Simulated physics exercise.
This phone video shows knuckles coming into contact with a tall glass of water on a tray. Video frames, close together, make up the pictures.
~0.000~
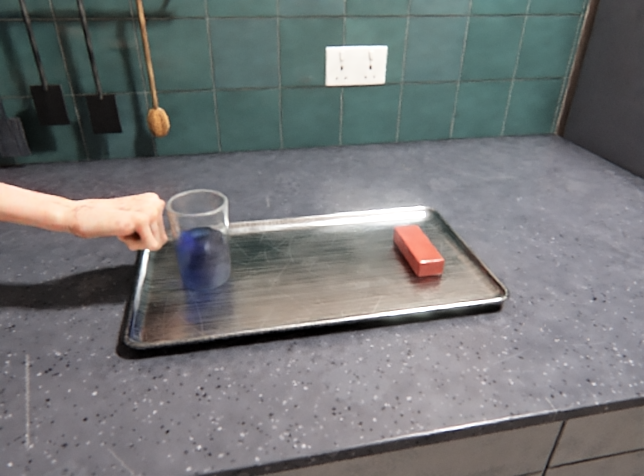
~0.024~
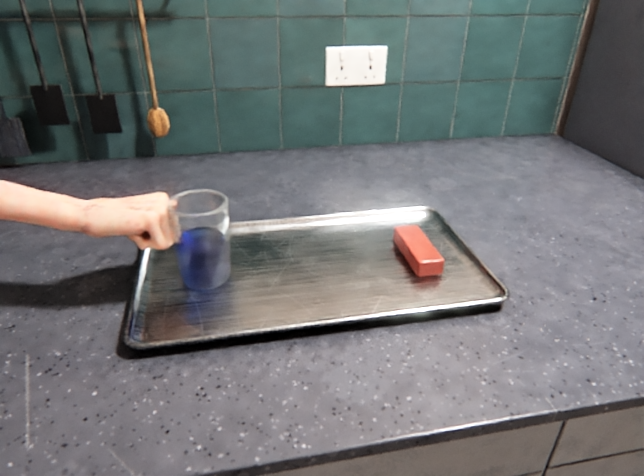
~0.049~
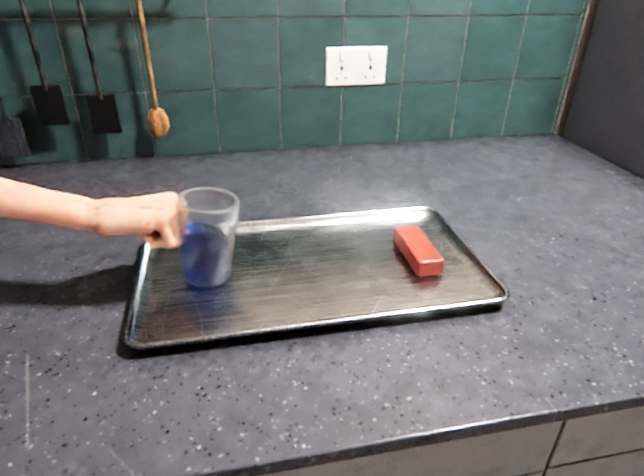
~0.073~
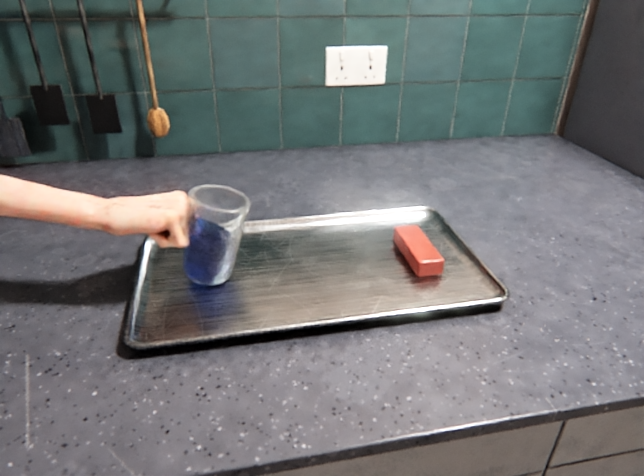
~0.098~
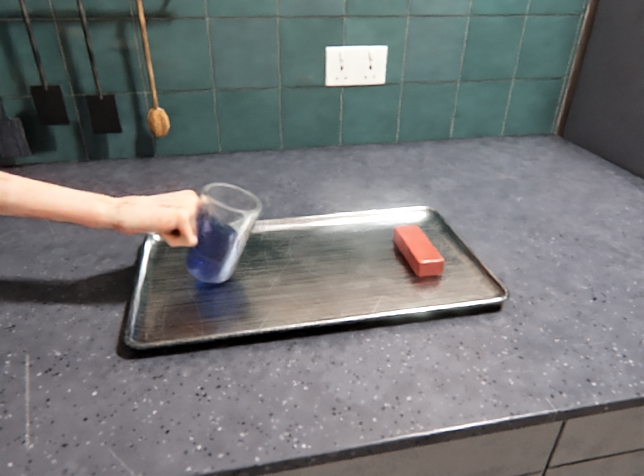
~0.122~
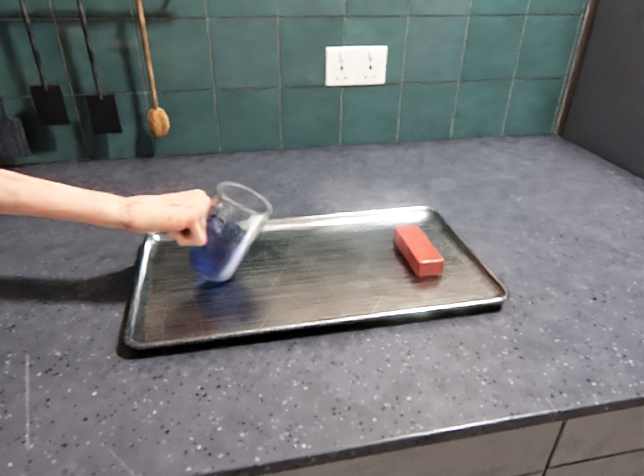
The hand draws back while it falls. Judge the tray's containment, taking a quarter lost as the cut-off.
Containment is good, under a quarter lost.
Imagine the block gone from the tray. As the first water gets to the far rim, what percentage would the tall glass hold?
About 40 percent.
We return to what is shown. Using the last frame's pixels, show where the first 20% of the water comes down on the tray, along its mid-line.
It lands near (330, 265).
A moment on, the tall glass lies on its side and 99 per cent is in the glass, 1 on the tray and 0 above or beyond its rim.
Next, the tall glass lies on its side and 52 per cent is in the glass, 21 on the tray and 27 above or beyond its rim.
Then the tall glass lies on its side and 27 per cent is in the glass, 58 on the tray and 15 above or beyond its rim.
Later the tall glass lies on its side and 15 per cent is in the glass, 70 on the tray and 15 above or beyond its rim.
Finally, 86 per cent is held by tray and glass, 14 is off the tray.
